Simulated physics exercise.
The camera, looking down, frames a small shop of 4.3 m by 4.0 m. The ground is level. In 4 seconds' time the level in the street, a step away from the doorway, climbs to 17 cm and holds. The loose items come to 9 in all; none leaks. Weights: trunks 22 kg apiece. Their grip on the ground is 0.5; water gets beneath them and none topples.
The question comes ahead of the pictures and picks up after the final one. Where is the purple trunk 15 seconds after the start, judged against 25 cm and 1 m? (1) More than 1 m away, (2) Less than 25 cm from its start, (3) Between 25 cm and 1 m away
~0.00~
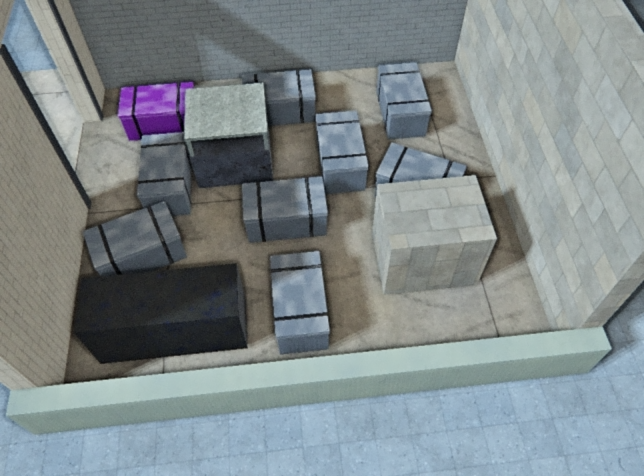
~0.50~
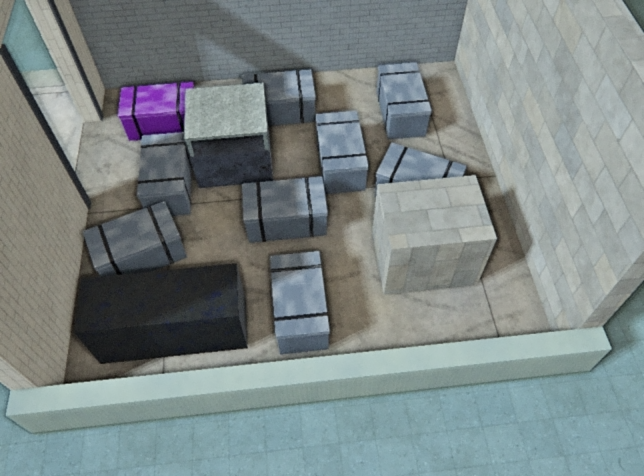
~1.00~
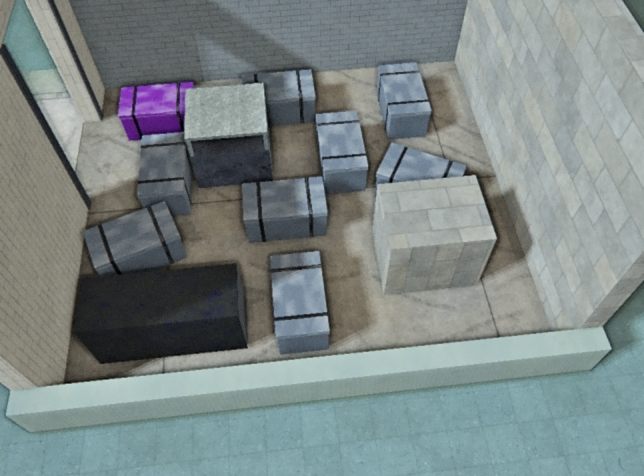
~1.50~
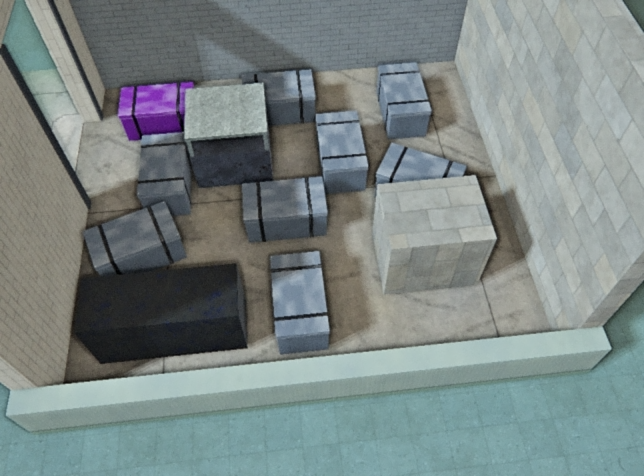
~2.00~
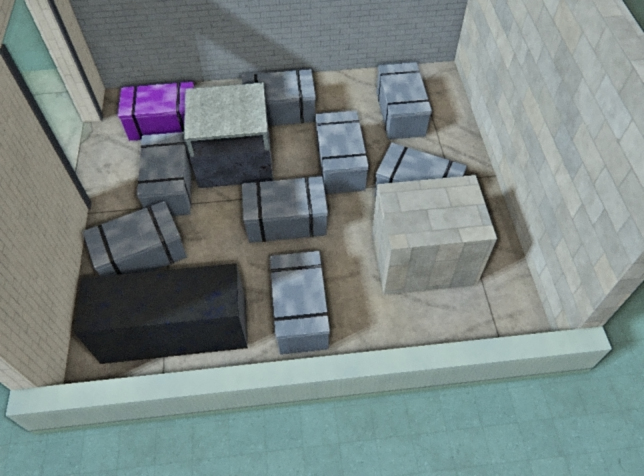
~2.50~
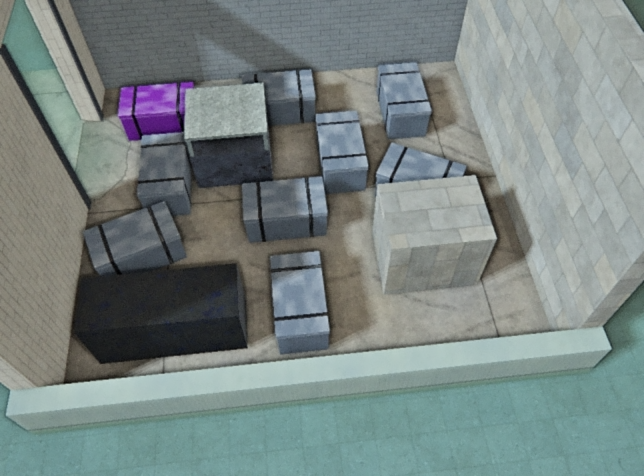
1.
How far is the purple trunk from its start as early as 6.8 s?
Roughly 60 cm.
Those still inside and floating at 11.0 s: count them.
I get 7.
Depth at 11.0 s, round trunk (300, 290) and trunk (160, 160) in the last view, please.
First about 5 cm, second about 7 cm.
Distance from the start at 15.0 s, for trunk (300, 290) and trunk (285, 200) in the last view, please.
In turn: 50 cm, 60 cm.
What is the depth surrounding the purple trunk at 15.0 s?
I'd say around 10 cm.
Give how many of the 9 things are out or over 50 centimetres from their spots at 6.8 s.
Count: 2.
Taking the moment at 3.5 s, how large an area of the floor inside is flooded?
The covered patch comes to about 1.0 m2.
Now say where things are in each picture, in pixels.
In the first picture, the purple trunk at (156, 99), on the bottom; water covers 0.0 m2; 0 of 9 have shifted.
In the second picture, the purple trunk at (156, 99) rests on the ground; 0.0 m2 under water; 0 of 9 have shifted.
In the third picture, the purple trunk at (156, 99), on the bottom; 0.0 m2 under water; 0 of 9 have shifted.
In the fourth picture, the purple trunk at (156, 99) rests on the ground; 0.0 m2 under water; 0 of 9 have shifted.
In the fifth picture, the purple trunk at (156, 99) rests on the ground; water covers 0.0 m2; 0 of 9 have shifted.
In the sixth picture, the purple trunk at (156, 99), on the bottom; 0.3 m2 under water; 0 of 9 have shifted.
After 3.5 s the purple trunk is near (156, 99), 0.0 m from its start, aground; 0 afloat.
After 6.8 s the purple trunk is near (199, 65), 0.7 m from its start, afloat; 2 afloat.
After 11.0 s the purple trunk is near (326, 75), 1.9 m from its start, afloat; 7 afloat.
After 15.0 s the purple trunk is near (334, 96), 2.0 m from its start, afloat; 9 afloat.
